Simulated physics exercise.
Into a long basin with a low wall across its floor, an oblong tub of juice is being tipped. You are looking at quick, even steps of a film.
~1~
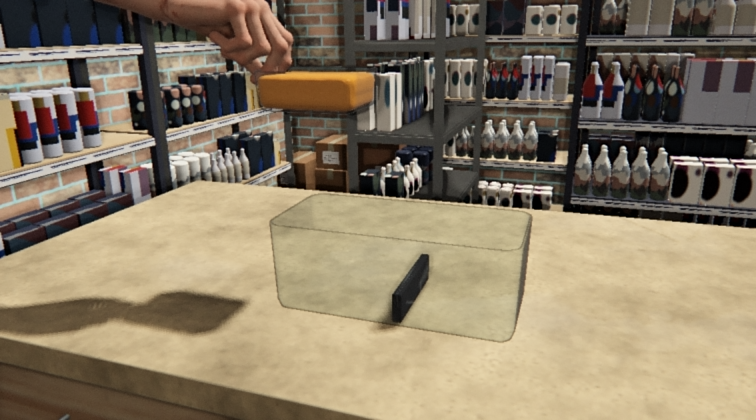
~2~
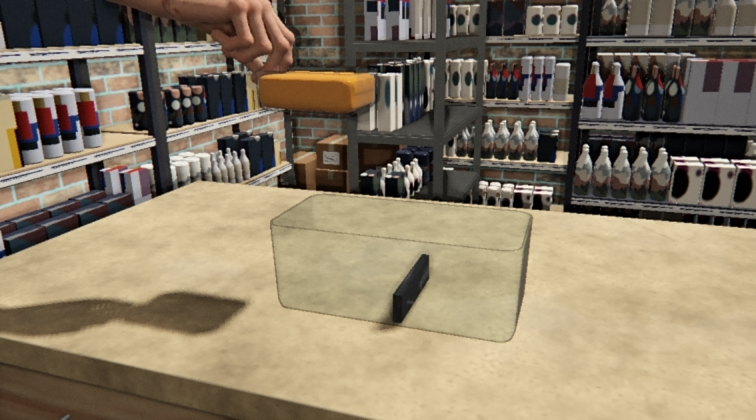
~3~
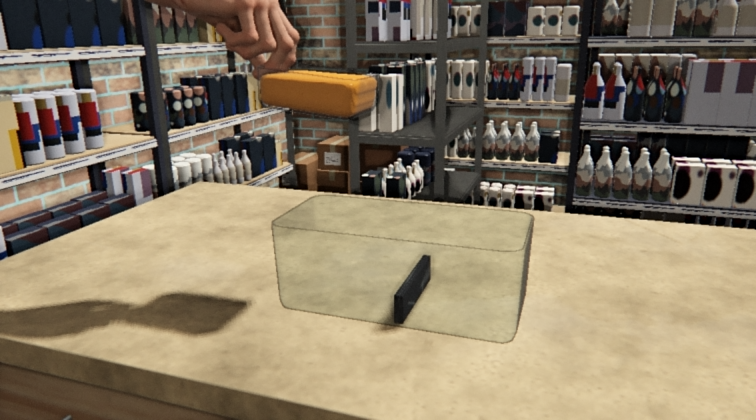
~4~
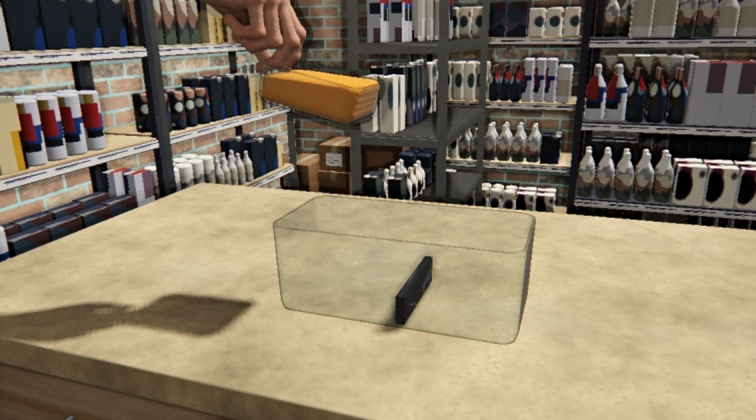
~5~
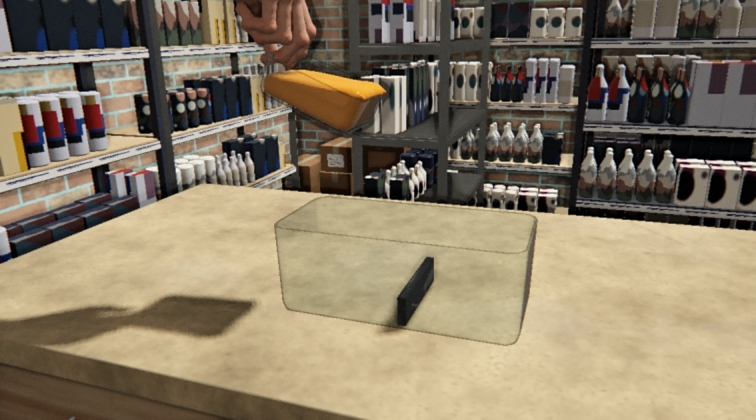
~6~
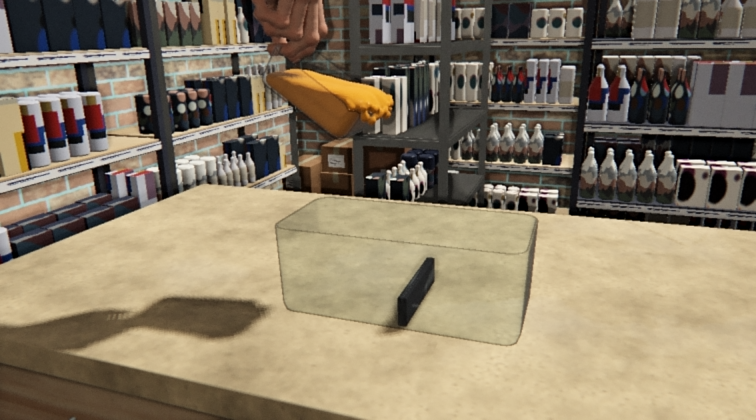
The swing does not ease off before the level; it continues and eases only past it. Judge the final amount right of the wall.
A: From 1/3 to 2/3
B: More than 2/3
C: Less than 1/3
A.
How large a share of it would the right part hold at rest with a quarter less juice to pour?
The share comes to some 45 parts in a hundred.
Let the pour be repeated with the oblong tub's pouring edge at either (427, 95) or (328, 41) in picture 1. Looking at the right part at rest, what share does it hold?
It comes out at around 80 percent and then around 10 percent.
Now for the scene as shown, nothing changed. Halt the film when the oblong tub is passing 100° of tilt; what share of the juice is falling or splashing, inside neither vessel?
I'd put it near 40 per cent.
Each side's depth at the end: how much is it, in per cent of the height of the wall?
Left 20 per cent, right 40.
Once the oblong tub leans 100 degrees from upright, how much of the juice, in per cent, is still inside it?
5 per cent or so.
A moment on, the oblong tub is tipped right over and 4 per cent is still to pour, 14 is left of the wall and 44 right of it.
Next, the oblong tub is tipped right over and 0 per cent is still to pour, 35 is left of the wall and 60 right of it.
Then the oblong tub is tipped right over and 0 per cent is still to pour, 39 is left of the wall and 58 right of it.
Later the oblong tub is tipped right over and 0 per cent is still to pour, 39 is left of the wall and 58 right of it.
At rest 39 per cent lies left of the wall, 58 right of it and 3 outside.
